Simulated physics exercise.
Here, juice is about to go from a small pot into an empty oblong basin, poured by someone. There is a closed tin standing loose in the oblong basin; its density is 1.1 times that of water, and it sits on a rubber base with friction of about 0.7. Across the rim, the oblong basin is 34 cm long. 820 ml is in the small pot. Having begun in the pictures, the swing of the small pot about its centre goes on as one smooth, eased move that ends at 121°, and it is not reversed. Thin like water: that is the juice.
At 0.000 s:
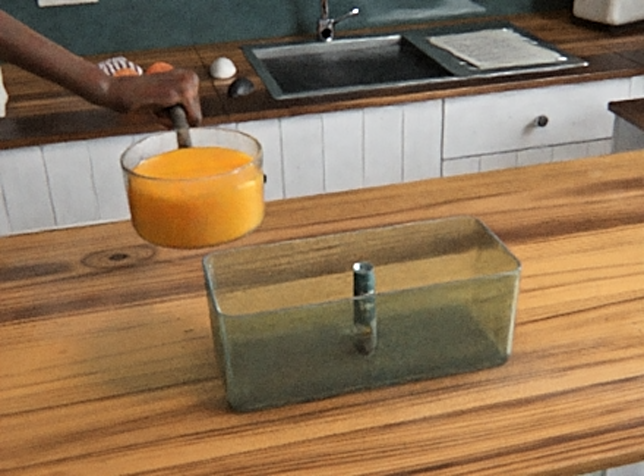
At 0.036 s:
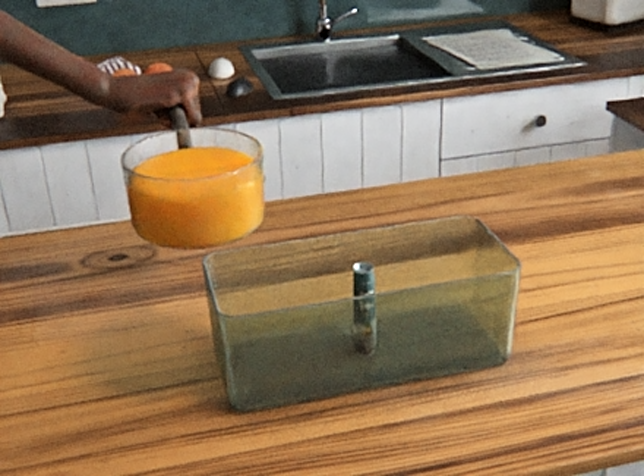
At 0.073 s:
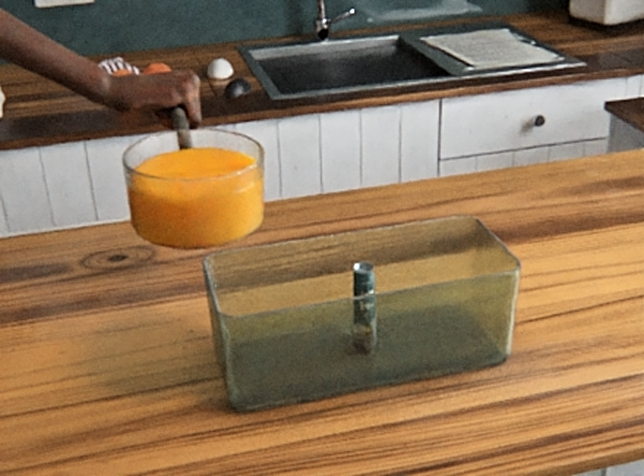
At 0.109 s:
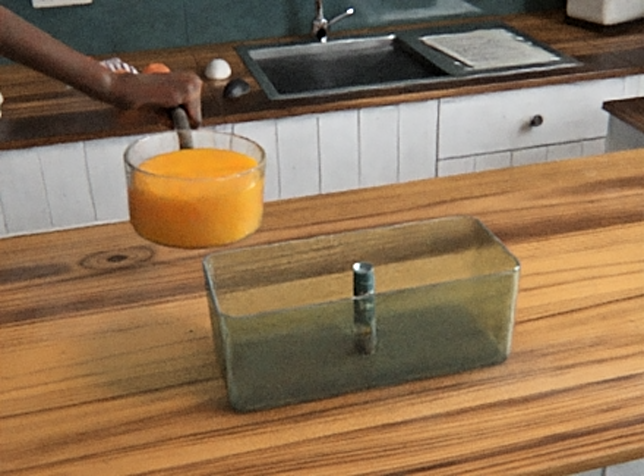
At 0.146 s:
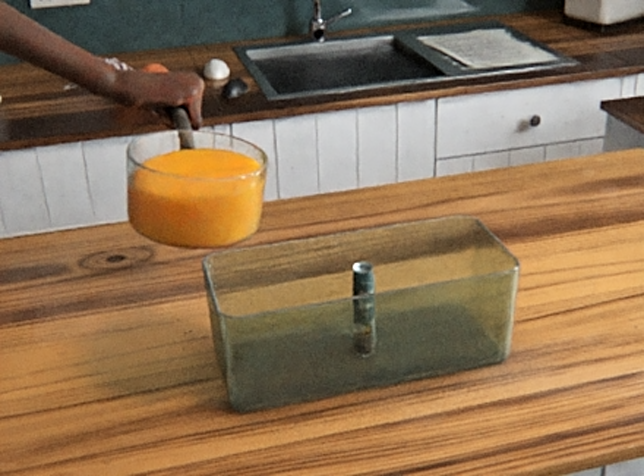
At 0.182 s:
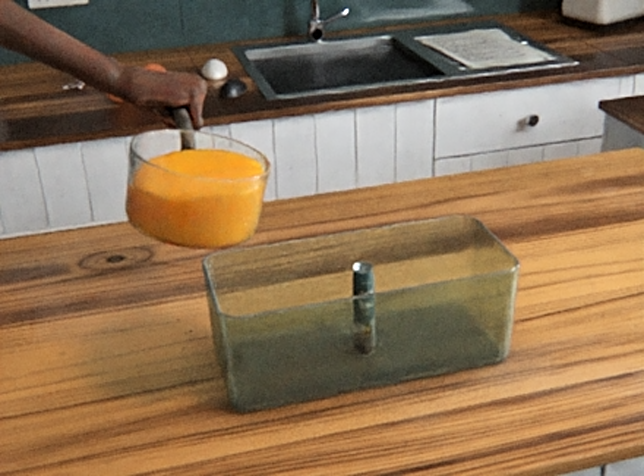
In the video, a hand holds a clear pot of orange juice above a wooden counter, to the left of a glass basin with a small cylinder standing inside, and gradually tilts the pot slightly to the right.
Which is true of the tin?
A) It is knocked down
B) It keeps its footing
Option B: It keeps its footing.
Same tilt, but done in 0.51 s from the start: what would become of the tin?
In that case the tin does not tip.
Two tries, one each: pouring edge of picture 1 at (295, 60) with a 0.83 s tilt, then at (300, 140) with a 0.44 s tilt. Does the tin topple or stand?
Run one: It tumbles. Run two: It tumbles.
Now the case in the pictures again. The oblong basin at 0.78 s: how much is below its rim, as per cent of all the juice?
That comes to about 92 percent.
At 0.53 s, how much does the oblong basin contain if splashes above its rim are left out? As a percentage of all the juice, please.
Near 16 in a hundred.
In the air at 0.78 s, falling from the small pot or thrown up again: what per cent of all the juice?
About 5 per cent.
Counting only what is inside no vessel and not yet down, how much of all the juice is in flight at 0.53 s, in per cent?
Close to 36 per cent, I'd say.
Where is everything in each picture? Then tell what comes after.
In the first frame, it leans 0°; its right rim is at (260, 146); the juice meets the walls at (127, 177) and (257, 161); the oblong basin's rim runs from (210, 286) to (499, 242); the tin's top is at (364, 272).
In the second frame, it leans 1°; its right rim is at (260, 147); the juice meets the walls at (127, 177) and (258, 161).
In the third frame, it leans 2°; its right rim is at (262, 149); the juice meets the walls at (128, 178) and (258, 162).
In the fourth frame, it leans 5°; its right rim is at (263, 152); the juice meets the walls at (129, 178) and (259, 163).
In the fifth frame, it leans 9°; its right rim is at (265, 157); the juice meets the walls at (130, 177) and (260, 163).
In the sixth frame, it leans 14°; its right rim is at (267, 162); the juice meets the walls at (130, 178) and (263, 164).
By 0.53 s the tilt is 85° and 47 per cent is still to pour; the tin stands where it began.
By 0.78 s the tilt is 120° and 4 per cent is still to pour; the tin stands where it began.
By 1.04 s the tilt is 121° and 0 per cent is still to pour; the tin stands where it began.
By 1.33 s the tilt is 121° and 0 per cent is still to pour; the tin stands where it began.
At rest the tin stands where it began.
